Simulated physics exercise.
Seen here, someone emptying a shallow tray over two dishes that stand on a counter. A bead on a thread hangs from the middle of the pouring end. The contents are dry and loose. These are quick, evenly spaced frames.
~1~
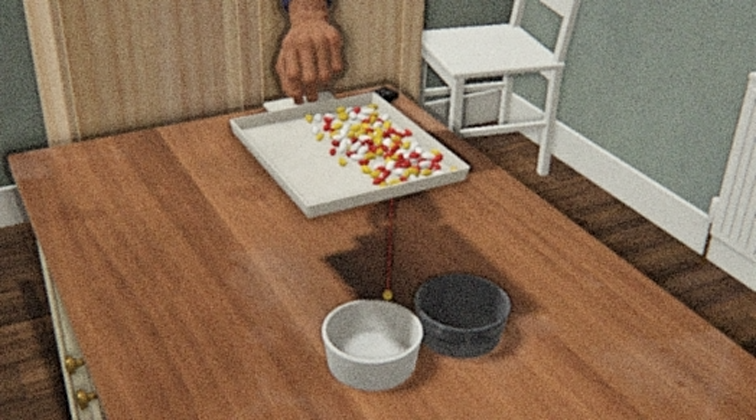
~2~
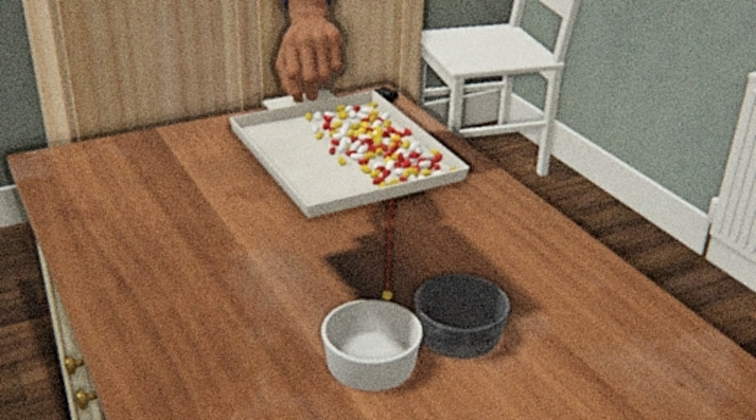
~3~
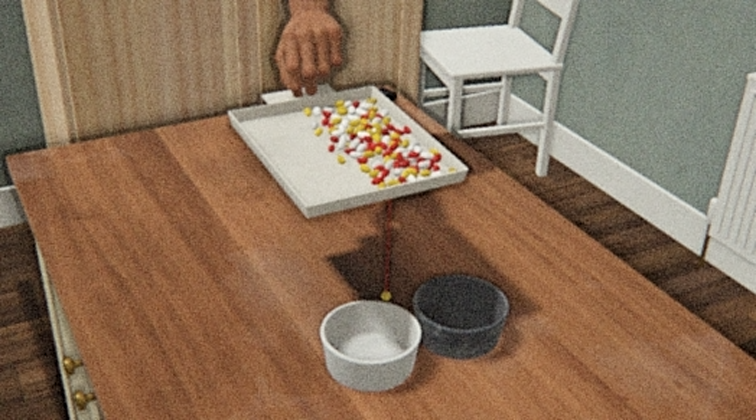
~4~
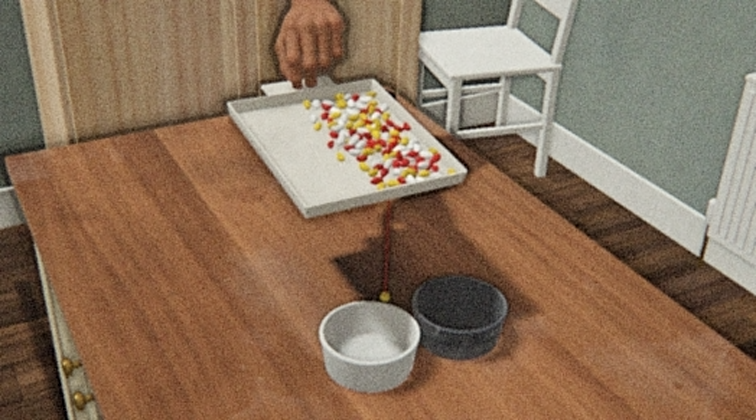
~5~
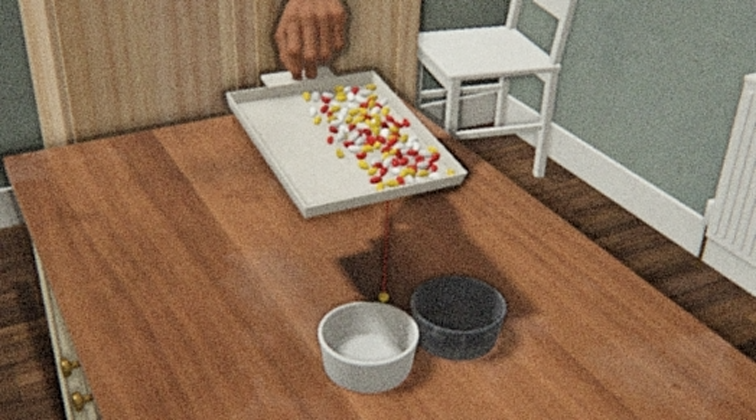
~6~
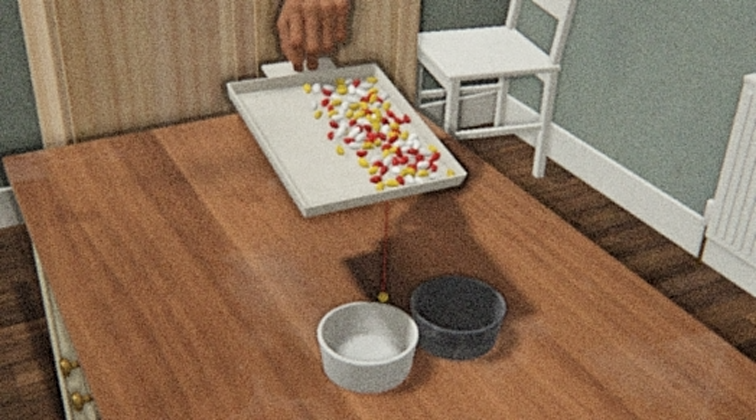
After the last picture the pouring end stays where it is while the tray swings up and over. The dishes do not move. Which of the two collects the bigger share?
It favours the right-hand dish.
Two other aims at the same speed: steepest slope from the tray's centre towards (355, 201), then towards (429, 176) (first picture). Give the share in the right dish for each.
First some 0, then 70 per cent.
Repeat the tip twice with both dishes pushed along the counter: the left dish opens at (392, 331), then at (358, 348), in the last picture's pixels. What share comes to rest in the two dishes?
The first gives 90 %, the second 80 %.
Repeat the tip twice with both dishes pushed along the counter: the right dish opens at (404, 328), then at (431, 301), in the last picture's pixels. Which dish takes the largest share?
One: The right one. Two: The right dish.
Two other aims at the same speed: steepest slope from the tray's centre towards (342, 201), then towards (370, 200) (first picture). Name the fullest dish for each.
The first try: The left dish. The second: The left dish.
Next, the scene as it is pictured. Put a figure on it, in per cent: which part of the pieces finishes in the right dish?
Some 60 per cent.
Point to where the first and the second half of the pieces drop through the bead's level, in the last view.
First near (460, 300), later near (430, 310).
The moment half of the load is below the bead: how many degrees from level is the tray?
At some 105 degrees.
Shortly afterwards, tray tipped steeply; the whole lot on the tray.
Next, tray tipped right over; the bulk on the tray; only a few in the right dish; near a quarter in the air.
Some moments later, tray tipped past a quarter turn; a little in the left dish; near two thirds in the right dish; near a quarter outside both.
In the end, tray tipped past a quarter turn; a little in the left dish; near two thirds in the right dish; near a quarter outside both.
